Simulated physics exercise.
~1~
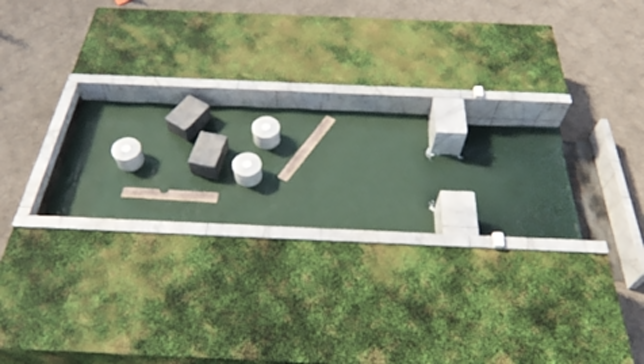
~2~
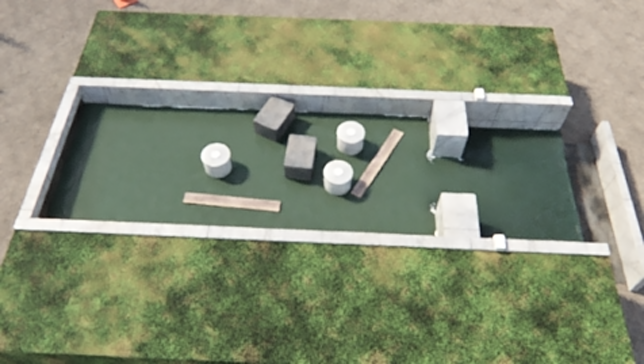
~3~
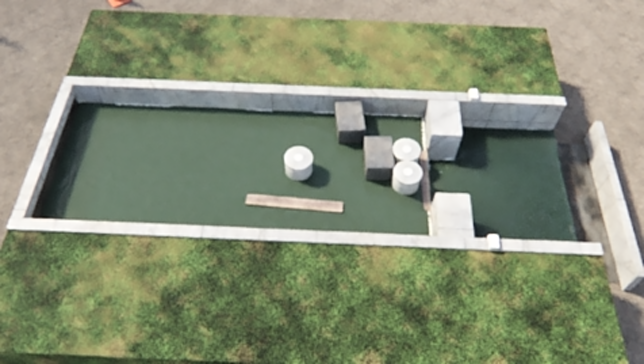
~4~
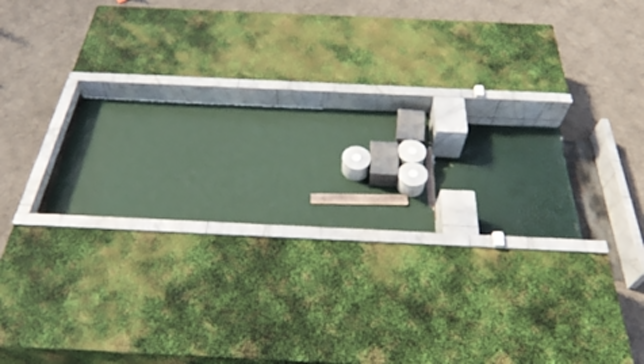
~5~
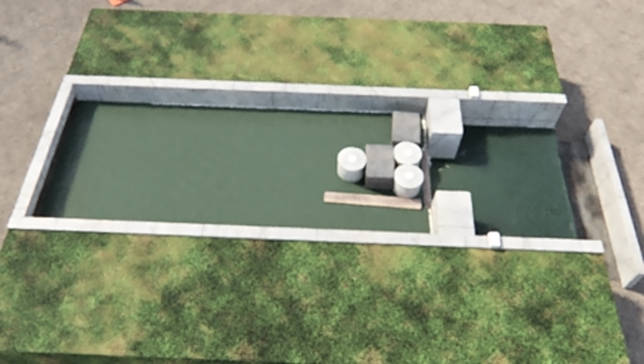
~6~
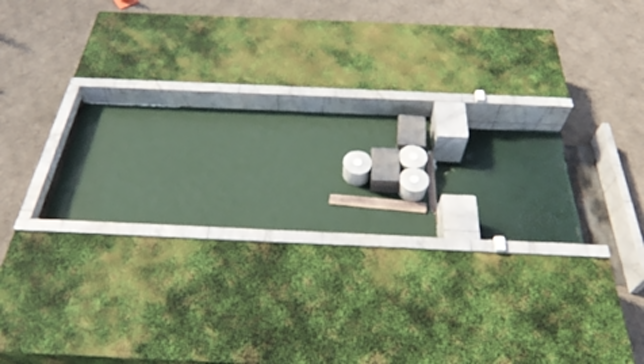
White tubs, dark blocks and wooden planks drift to the right along a walled channel of green water between grassy banks, then bunch up at the narrow gap between two pale blocks, where they sit jammed together, still afloat, with none getting through.
